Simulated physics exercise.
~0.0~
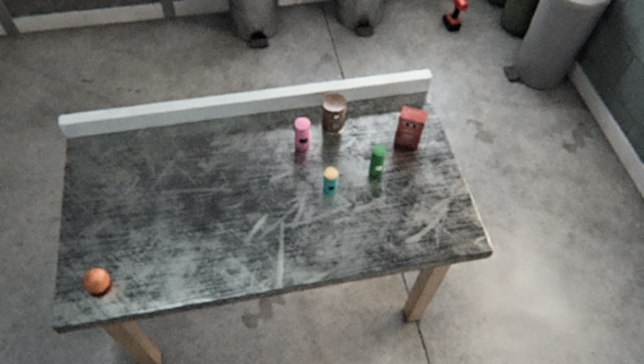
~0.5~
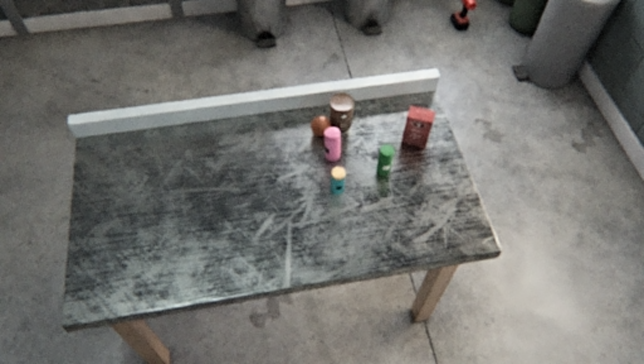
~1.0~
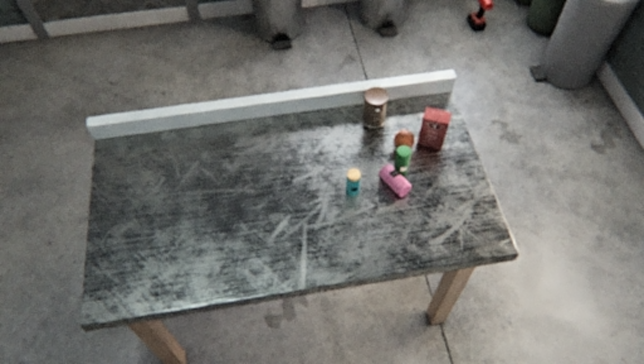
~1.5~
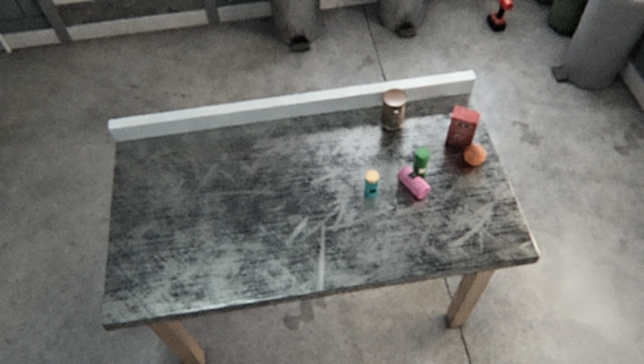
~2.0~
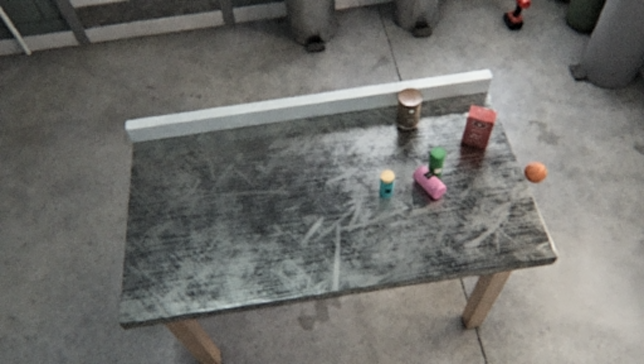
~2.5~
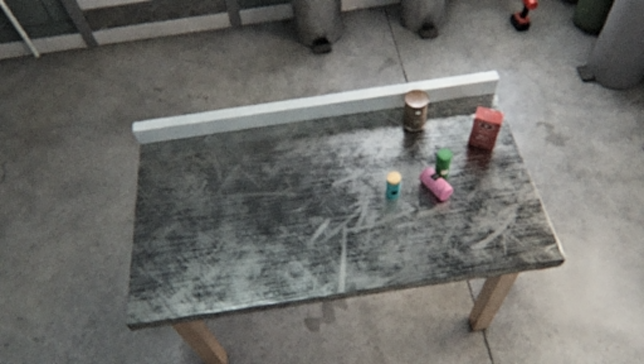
A dark, scratched tabletop with a pale rail along its far edge stands on a grey concrete floor, seen from above. An orange ball sits at the near left corner, while a brown tin, a pink shaker, a green shaker, a turquoise shaker and a red packet cluster toward the right. The ball travels to the far side beside the tin and pink shaker, which leans. The pink shaker ends up on its side by the green one, and the tin shifts slightly right. The ball continues right past the packet, leaves the table's right edge and disappears, leaving the other items upright.
